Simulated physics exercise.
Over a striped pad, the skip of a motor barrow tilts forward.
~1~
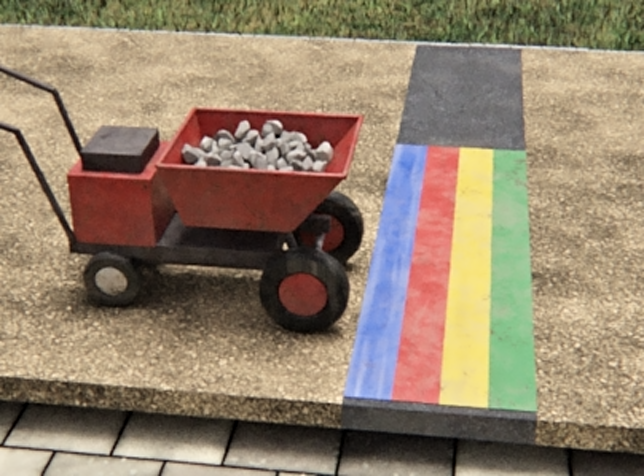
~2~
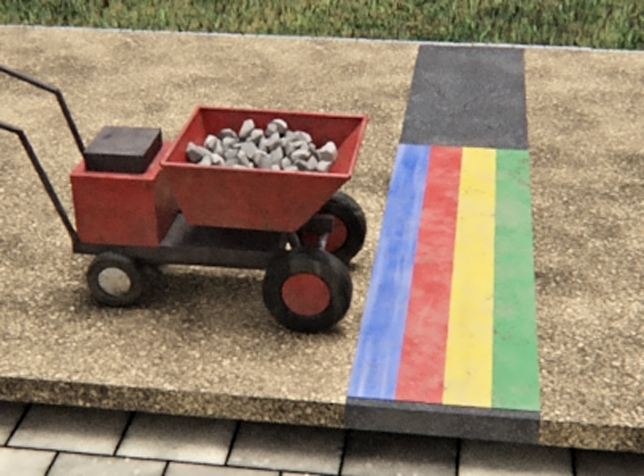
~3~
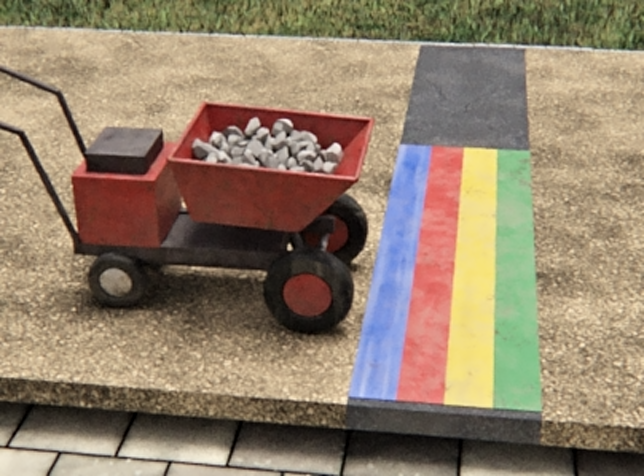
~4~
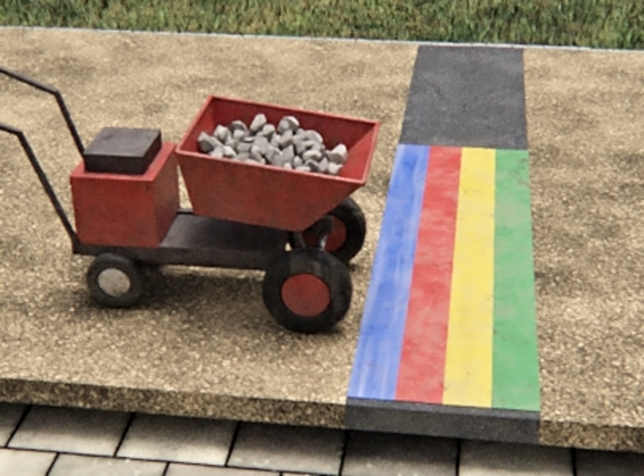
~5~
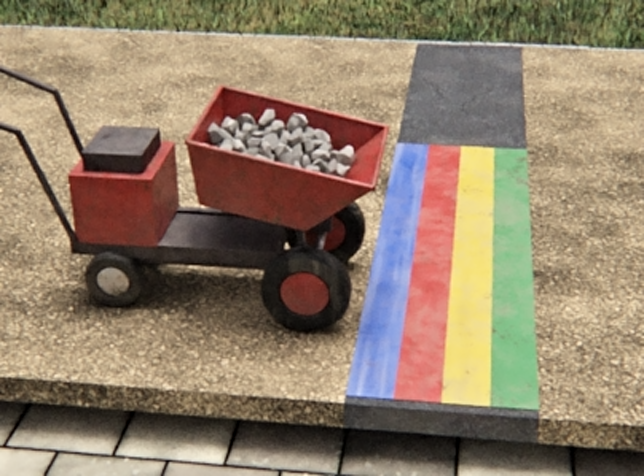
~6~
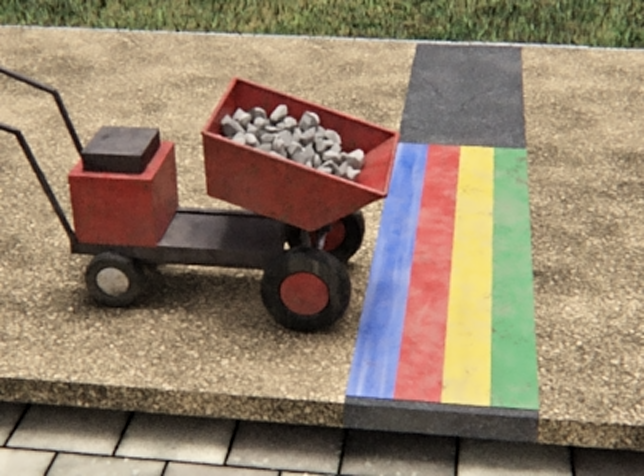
The red skip of a small motor barrow, loaded with grey broken stones, sat level at first, then tilted steadily forward to the right, beside a pad striped blue, red, yellow and green.
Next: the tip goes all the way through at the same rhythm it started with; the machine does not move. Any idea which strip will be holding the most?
Most likely the yellow strip.
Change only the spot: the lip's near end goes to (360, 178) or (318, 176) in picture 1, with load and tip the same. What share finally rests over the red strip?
That works out to 0 per cent for the first position and 20 per cent for the second.
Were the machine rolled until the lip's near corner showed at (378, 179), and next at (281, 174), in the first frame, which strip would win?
One by one: That green strip and red.
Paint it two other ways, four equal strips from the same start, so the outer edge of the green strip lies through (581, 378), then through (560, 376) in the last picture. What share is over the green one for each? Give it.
20 per cent, then 20 per cent, roughly.
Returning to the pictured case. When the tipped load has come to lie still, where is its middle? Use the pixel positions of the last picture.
I'd say the middle ends up at about (490, 299).
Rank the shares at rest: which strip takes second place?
The green strip.
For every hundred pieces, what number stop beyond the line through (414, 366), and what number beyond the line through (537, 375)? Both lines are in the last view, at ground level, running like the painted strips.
I reckon some 80 per cent and some 10 per cent.
Soon, skip tipped steeply; all in the skip.
A while on, skip tipped right over; most in the skip; a small part over the yellow strip; a small part over the green strip; a stray few falling.
Towards the end, skip tipped right over; about a quarter in the skip; a stray few over the red strip; about a third over the yellow strip; about a quarter over the green strip; a small part off the paint.
Finally, skip tipped right over; about a quarter in the skip; none over the blue strip; a small part over the red strip; about a third over the yellow strip; about a quarter over the green strip; a small part off the paint.
